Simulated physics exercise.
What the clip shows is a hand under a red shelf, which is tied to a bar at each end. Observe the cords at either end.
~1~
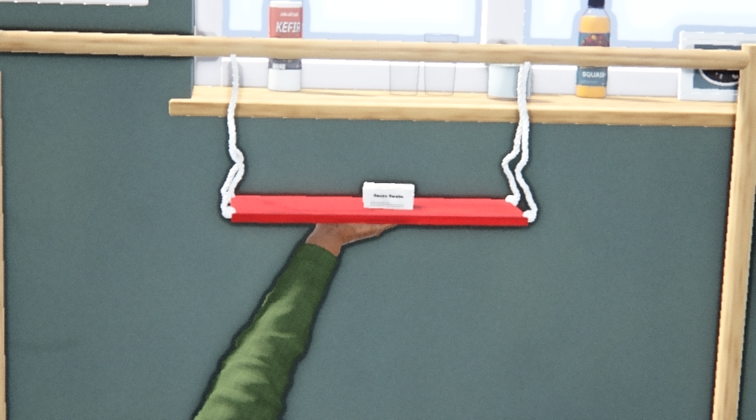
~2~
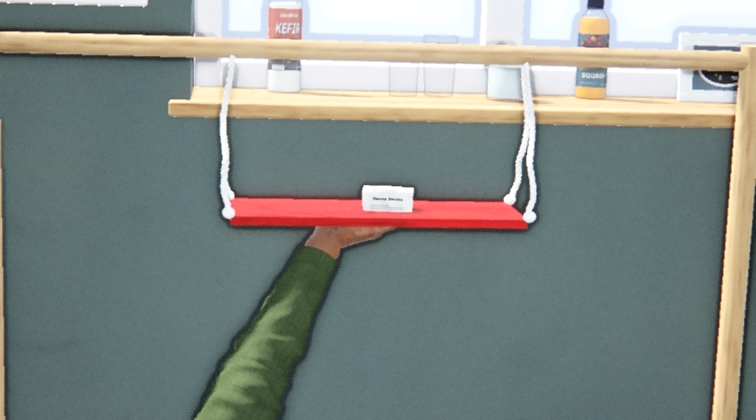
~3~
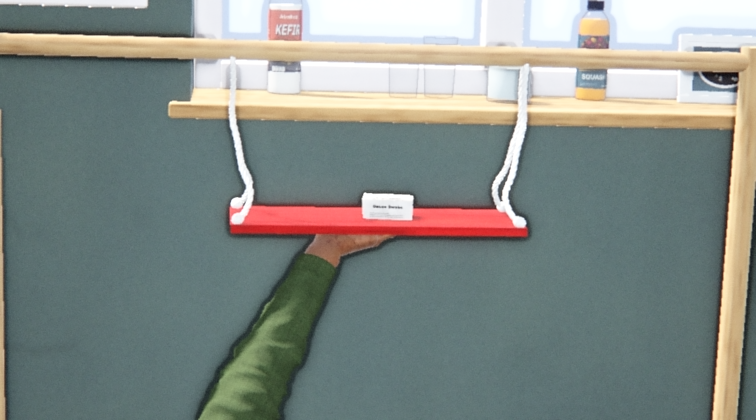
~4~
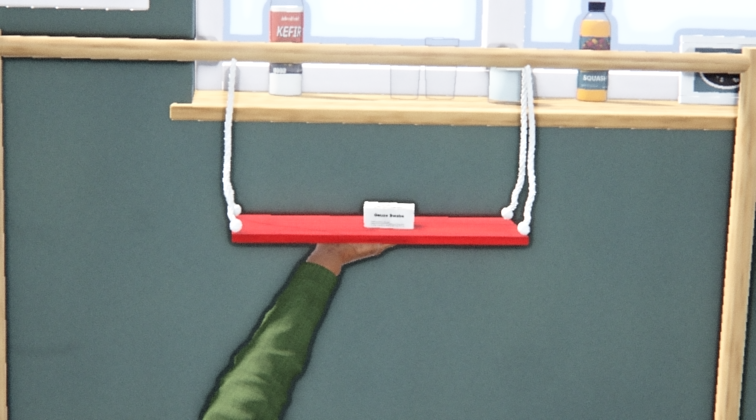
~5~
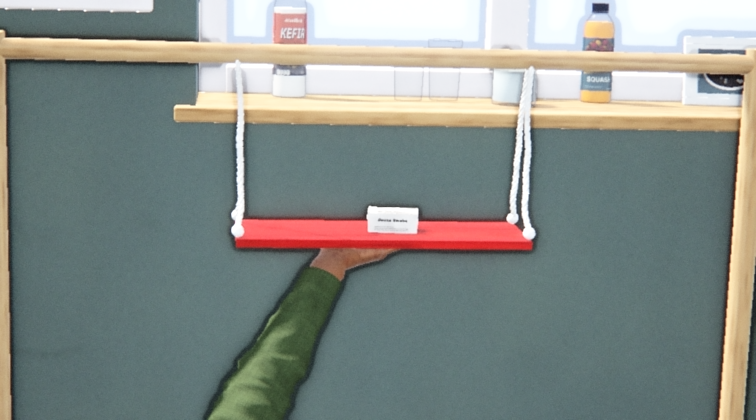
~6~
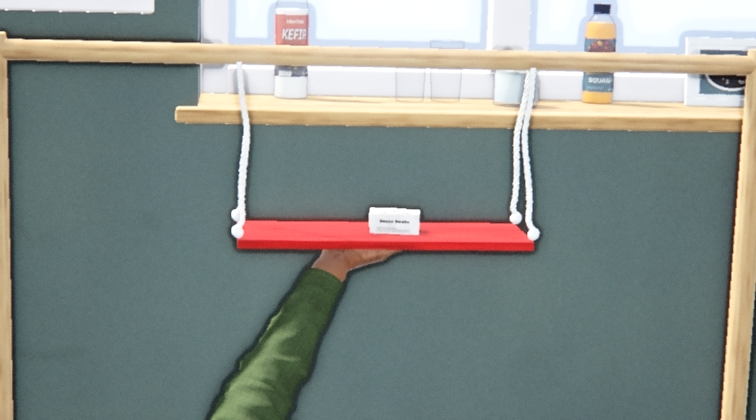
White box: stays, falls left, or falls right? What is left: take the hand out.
I'd bet it stays aloft when only the cords hold things.
Then, 0.30 s past the final frame, board level; box on the board near (395, 223).
When it is over, board level; box on the board near (395, 225). The white box remains aboard.
